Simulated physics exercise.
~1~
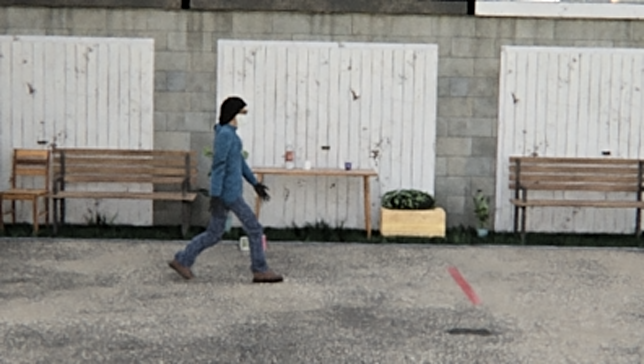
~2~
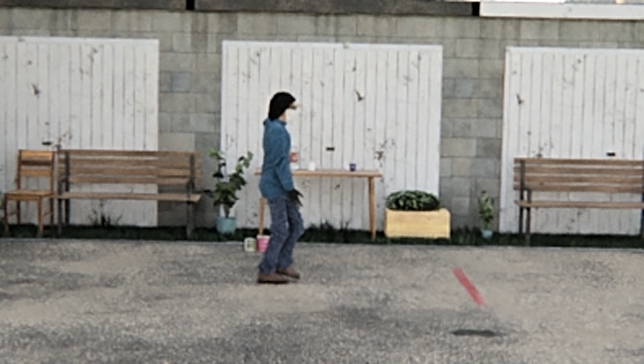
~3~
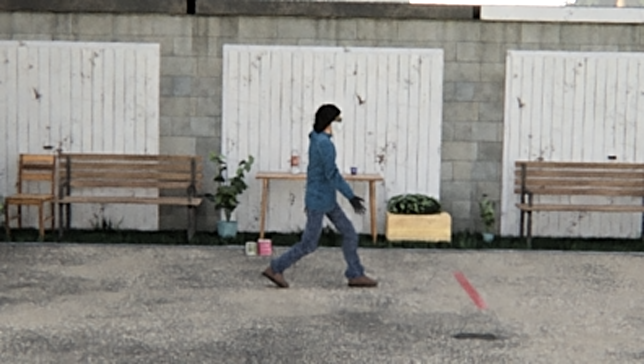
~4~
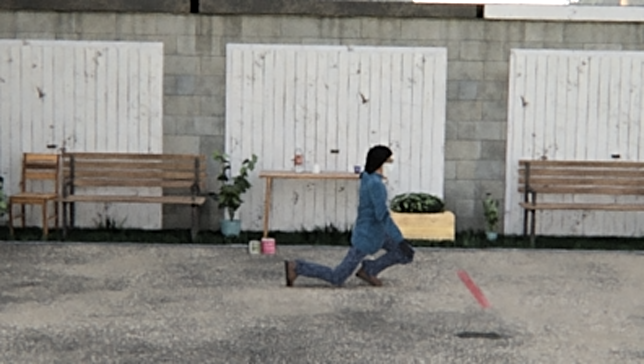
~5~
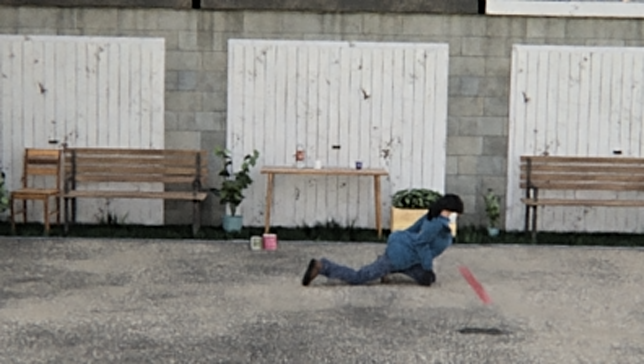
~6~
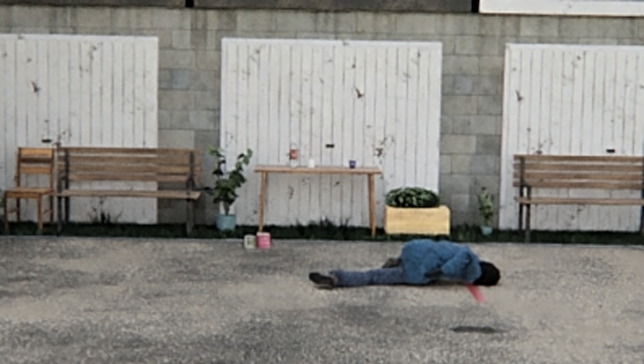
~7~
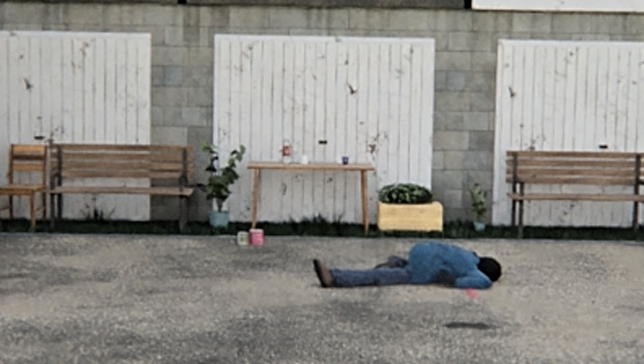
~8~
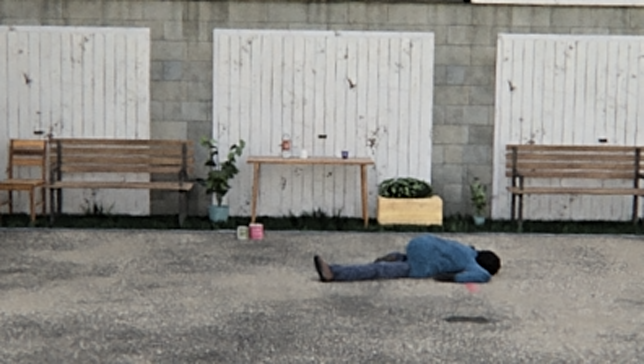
Person in dark cap and blue jacket walking right across a yard, sinking forward and lying face down, head just past red tape.
